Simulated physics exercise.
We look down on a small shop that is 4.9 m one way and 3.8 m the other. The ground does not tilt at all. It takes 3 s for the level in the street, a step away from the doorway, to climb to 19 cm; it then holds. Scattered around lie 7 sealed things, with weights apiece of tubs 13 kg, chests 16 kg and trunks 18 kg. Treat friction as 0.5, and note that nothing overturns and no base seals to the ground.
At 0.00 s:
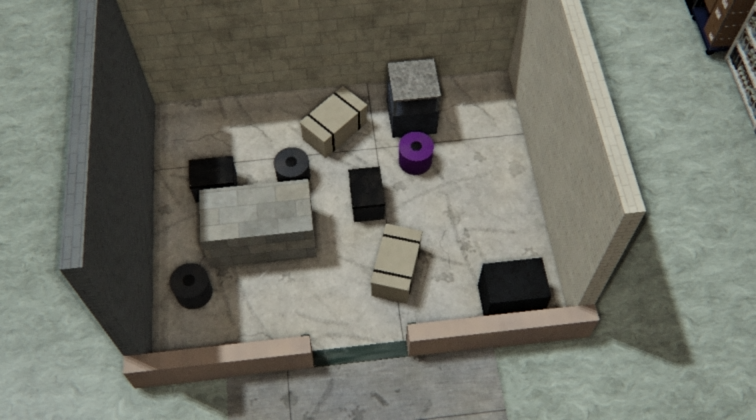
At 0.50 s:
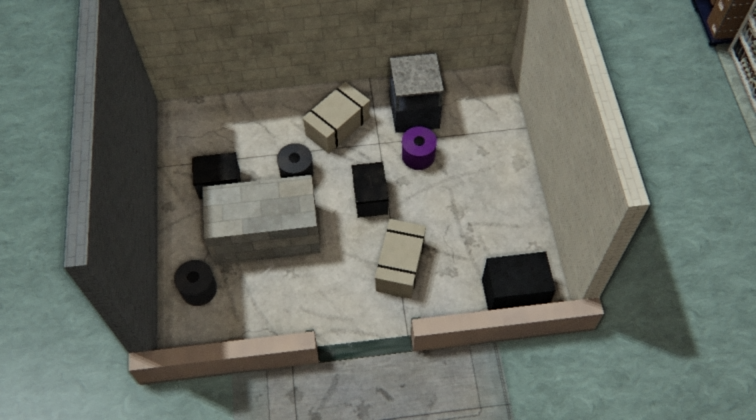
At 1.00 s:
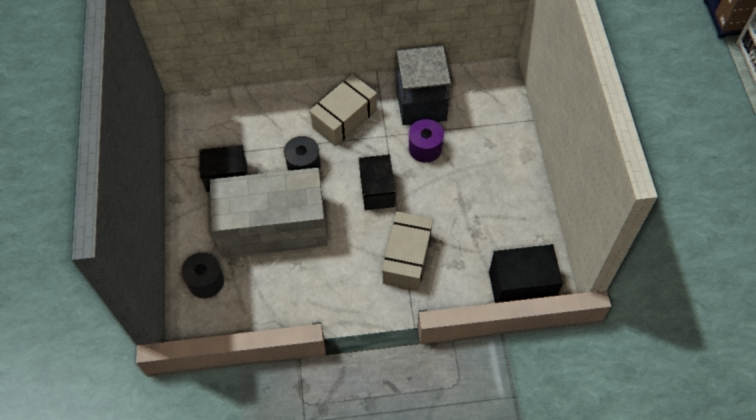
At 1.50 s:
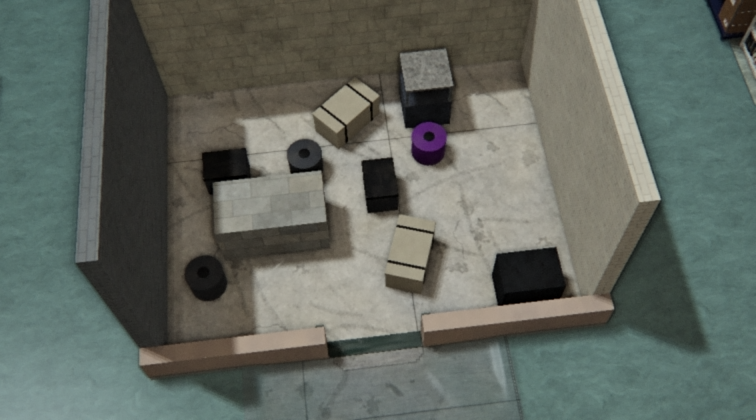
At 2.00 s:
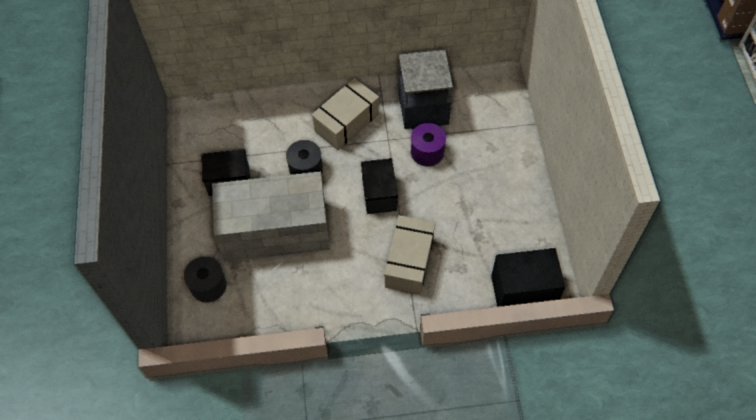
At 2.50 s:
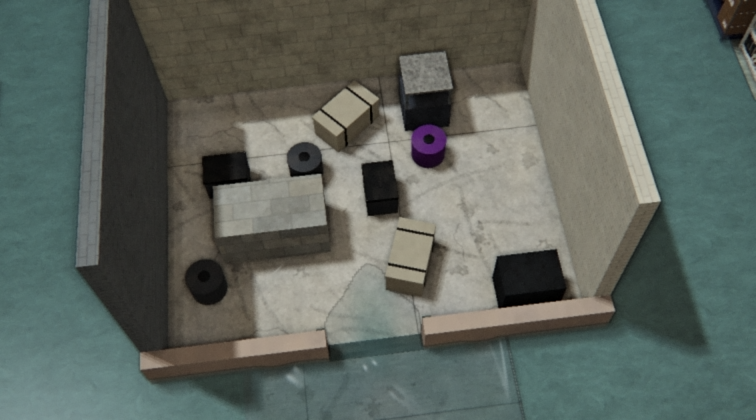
At the start, a small walled shop seen from above holds a purple tub, dark tubs, boxes and blocks on a dry floor, while the view shifts slightly. Then clear water appears at the front doorway and spreads inside in a rounded patch, while the objects stay put.
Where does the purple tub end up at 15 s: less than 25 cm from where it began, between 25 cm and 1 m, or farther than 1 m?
It will go beyond a metre.
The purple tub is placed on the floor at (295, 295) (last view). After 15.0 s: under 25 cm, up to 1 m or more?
Answer: It scarcely moves.
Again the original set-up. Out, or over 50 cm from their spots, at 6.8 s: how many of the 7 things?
By that time the total stands at 2.
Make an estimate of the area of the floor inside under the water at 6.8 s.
That flooded area is roughly 15 m2.
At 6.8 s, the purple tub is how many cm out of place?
Some 0 cm from the start.
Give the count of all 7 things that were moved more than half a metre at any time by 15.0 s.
Total: 7.
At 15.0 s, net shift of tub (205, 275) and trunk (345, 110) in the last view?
Respectively 60 and 200 centimetres.
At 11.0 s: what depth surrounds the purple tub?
Somewhere close to 11 cm.
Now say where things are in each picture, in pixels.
The purple tub at (416, 146) rests on the ground; water covers 0.0 m2; 0 of 7 have shifted, in the first picture.
The purple tub at (419, 141), on the bottom; 0.0 m2 under water; 0 of 7 have shifted, in the second picture.
The purple tub at (426, 134), on the bottom; 0.0 m2 under water; 0 of 7 have shifted, in the third picture.
The purple tub at (429, 137) rests on the ground; water covers 0.0 m2; 0 of 7 have shifted, in the fourth picture.
The purple tub at (428, 138) rests on the ground; water covers 0.1 m2; 0 of 7 have shifted, in the fifth picture.
The purple tub at (429, 139), on the bottom; 0.7 m2 under water; 0 of 7 have shifted, in the sixth picture.
After 3.5 s the purple tub is near (429, 139), 0.0 m from its start, aground; 0 afloat.
After 6.8 s the purple tub is near (429, 139), 0.0 m from its start, aground; 0 afloat.
After 11.0 s the purple tub is near (532, 144), 1.3 m from its start, afloat; 3 afloat.
After 15.0 s the purple tub is near (487, 247), 1.7 m from its start, afloat; 7 afloat.
